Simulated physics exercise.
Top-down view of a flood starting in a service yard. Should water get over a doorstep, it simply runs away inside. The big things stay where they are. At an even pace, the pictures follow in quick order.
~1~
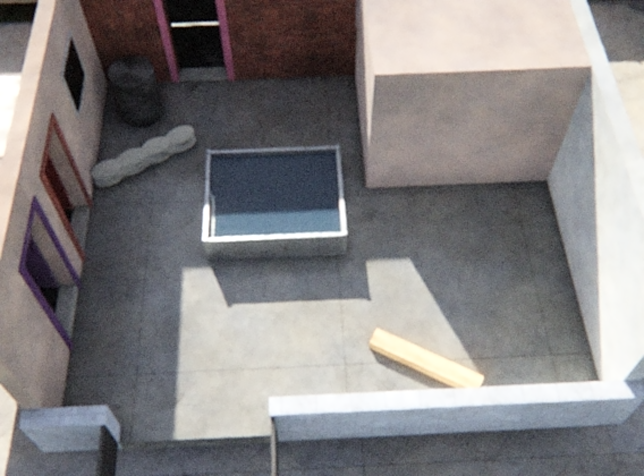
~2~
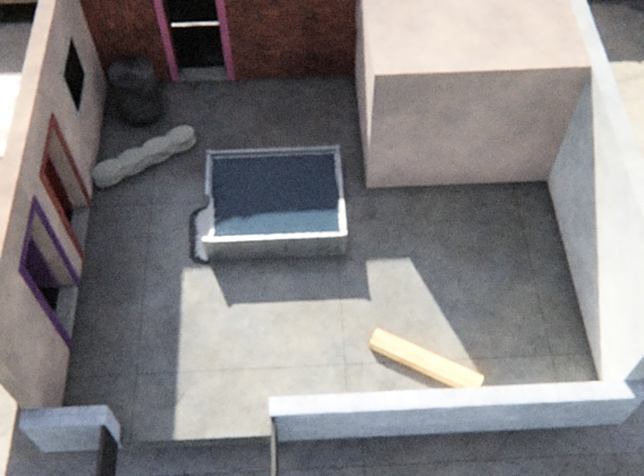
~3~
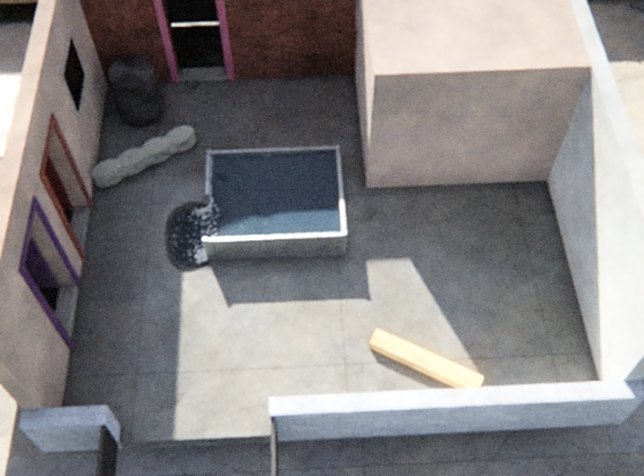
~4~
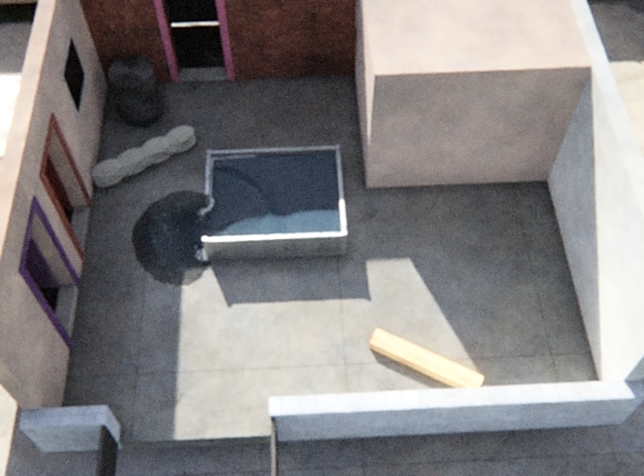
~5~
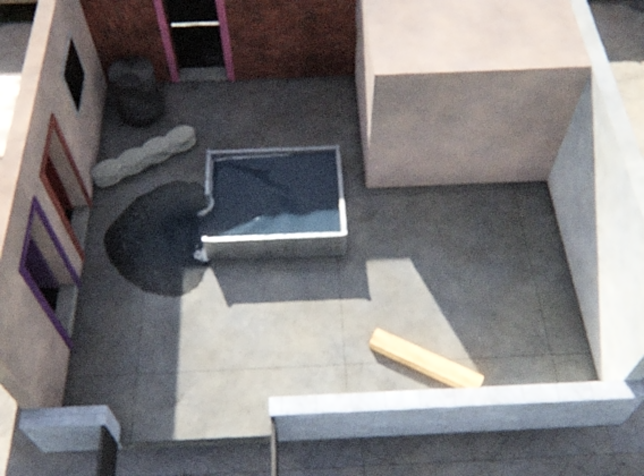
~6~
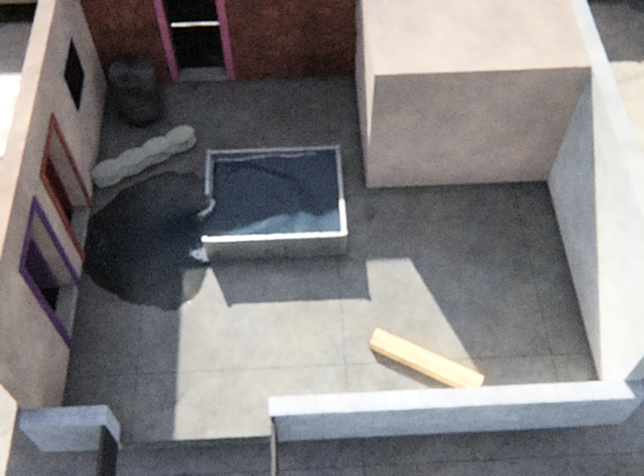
In a walled yard, a low rectangular tank of water sat still, then its left side gave way and dark water poured out, spreading steadily leftward across the paving toward the purple-framed doorway.
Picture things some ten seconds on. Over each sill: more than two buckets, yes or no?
Pink door: No, not more; purple door: No, not more; red door: Yes, more.
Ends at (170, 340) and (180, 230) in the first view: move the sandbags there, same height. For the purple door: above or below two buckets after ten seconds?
Note - purple door: Below the mark.
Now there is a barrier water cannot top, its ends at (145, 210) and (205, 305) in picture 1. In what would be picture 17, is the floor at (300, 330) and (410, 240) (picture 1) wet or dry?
Note: Point one drenched, point two left unsoaked.
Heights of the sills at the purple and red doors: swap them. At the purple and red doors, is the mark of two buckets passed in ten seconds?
The purple exceeds the limit and the red exceeds the limit.
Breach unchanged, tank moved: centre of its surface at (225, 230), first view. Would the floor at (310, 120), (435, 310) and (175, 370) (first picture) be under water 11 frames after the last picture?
First one stays unwetted, next one stays unwetted, last one stays unwetted.
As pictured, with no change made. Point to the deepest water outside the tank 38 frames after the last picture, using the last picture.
Somewhere close to (60, 428).
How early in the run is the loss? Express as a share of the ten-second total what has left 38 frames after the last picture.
Approximately 65 %.
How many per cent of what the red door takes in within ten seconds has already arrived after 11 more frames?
Around 40 in a hundred.
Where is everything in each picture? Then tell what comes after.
The open tank at (274, 195) is whole and still, in the first frame.
The front is at (200, 212), out from the gap at (211, 230), in the second frame.
Water pours out at (211, 231) and has run to (174, 219), in the third frame.
Water pours out at (211, 231) and has run to (140, 226), in the fourth frame.
The front is at (114, 231), out from the gap at (211, 231), in the fifth frame.
Water pours out at (211, 230) and has run to (84, 261), in the sixth frame.
A moment on, water covers 15 % of the floor; the pink door not reached, the purple door wet at the sill, nothing in, the red door over two buckets in.
Next, water covers 15 % of the floor; the pink door not reached, the purple door wet at the sill, nothing in, the red door over two buckets in.
Then, water covers 25 % of the floor; the pink door not reached, the purple door under two buckets in, the red door far over two buckets in.
Later, water covers 40 % of the floor; the pink door not reached, the purple door under two buckets in, the red door far over two buckets in.
In the end, water covers 55 % of the floor; the pink door not reached, the purple door under two buckets in, the red door far over two buckets in.
